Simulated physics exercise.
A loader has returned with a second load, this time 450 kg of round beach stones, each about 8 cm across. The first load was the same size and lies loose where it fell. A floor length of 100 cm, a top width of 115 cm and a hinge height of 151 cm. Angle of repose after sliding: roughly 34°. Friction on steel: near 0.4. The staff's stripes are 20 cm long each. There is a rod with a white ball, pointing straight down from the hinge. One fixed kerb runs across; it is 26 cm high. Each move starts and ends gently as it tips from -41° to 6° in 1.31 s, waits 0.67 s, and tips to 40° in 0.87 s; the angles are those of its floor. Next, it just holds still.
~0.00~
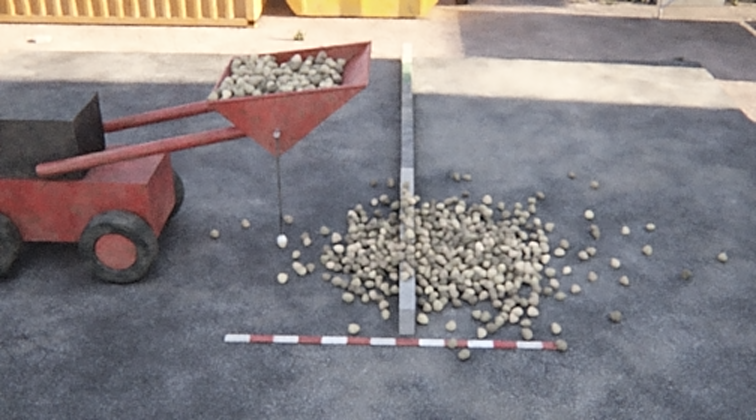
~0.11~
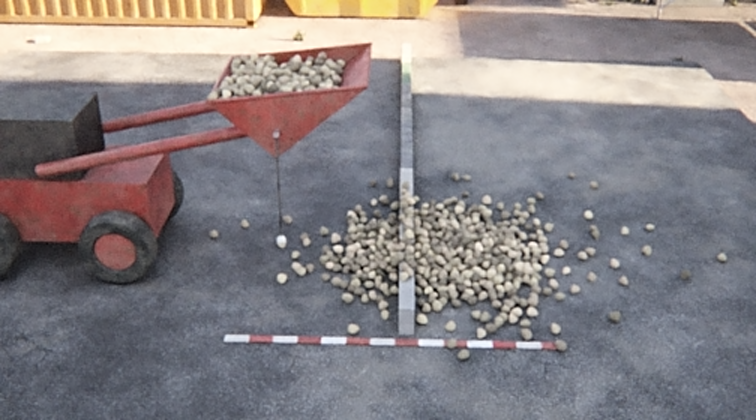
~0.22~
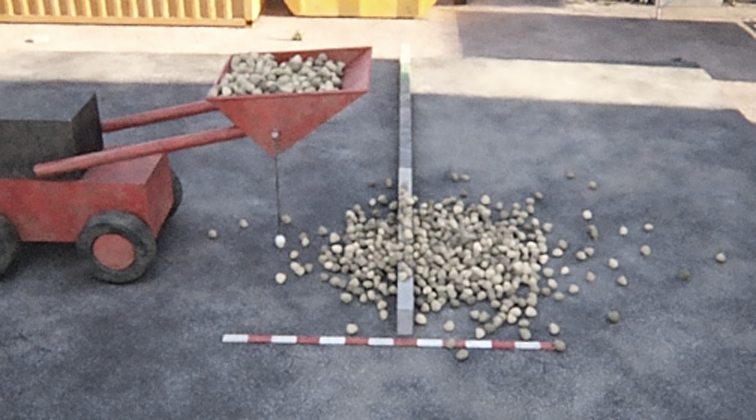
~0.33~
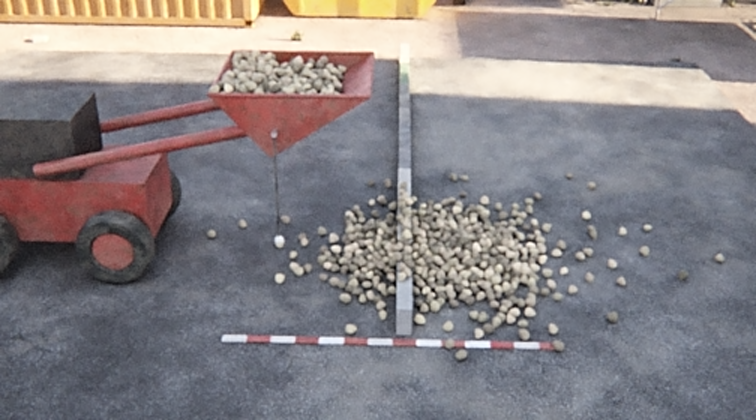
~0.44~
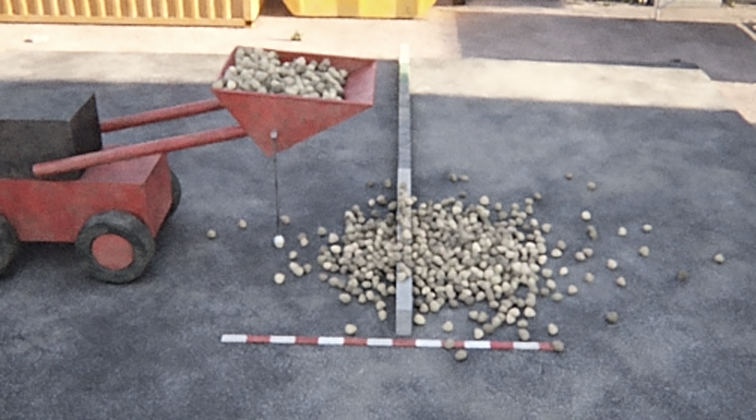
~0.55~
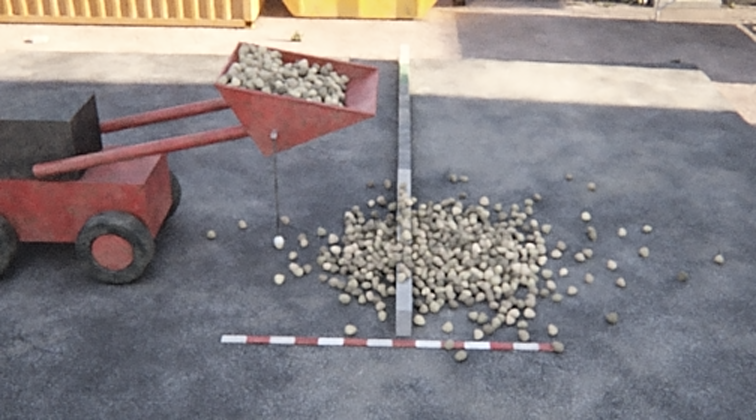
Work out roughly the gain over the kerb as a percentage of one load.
Close to 31 parts in a hundred.
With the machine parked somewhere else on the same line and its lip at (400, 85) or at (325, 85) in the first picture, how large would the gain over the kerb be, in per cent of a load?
About 80 per cent for the first, 0 per cent for the second.
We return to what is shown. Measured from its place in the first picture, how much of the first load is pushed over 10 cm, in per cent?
I'd say roughly 10 per cent of them.
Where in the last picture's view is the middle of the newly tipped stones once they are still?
Middle: Approx. (384, 242) px.
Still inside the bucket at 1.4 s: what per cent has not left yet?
I'd say about 100 per cent.
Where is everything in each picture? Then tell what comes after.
In the first frame, the bucket is at -41°, its lip at (367, 85); the top of the load is at (293, 67). The earlier load is highest near (407, 228), 31 cm above ground level, 30 % on this side of the kerb, 70 % over the kerb.
In the second frame, lip at (367, 87), floor tilted -40°, highest stones at (286, 67); the stones move at 0.1 m/s on average.
In the third frame, lip at (368, 90), floor tilted -37°, highest stones at (261, 68); the stones move at 0.1 m/s on average.
In the fourth frame, lip at (370, 97), floor tilted -34°, highest stones at (250, 62); the stones move at 0.2 m/s on average.
In the fifth frame, the bucket is at -29°, its lip at (373, 105); the top of the load is at (249, 58); the stones move at 0.2 m/s on average.
In the sixth frame, lip at (375, 115), floor tilted -23°, highest stones at (250, 52); the stones move at 0.2 m/s on average.
After 1.0 s the floor is at -1°; in per cent of one load, 100 in the bucket, 30 on this side of the kerb, 70 over the kerb; the foremost stones are at (641, 246).
After 1.4 s the floor is at 6°; in per cent of one load, 100 in the bucket, 30 on this side of the kerb, 70 over the kerb; the foremost stones are at (641, 246).
After 3.3 s the floor is at 40°; in per cent of one load, 1 in the bucket, 107 on this side of the kerb, 92 over the kerb; the foremost stones are at (641, 246).
After 6.0 s the floor is at 40°; in per cent of one load, 0 in the bucket, 99 on this side of the kerb, 101 over the kerb; the foremost stones are at (641, 246). Net gain over the kerb, 31.
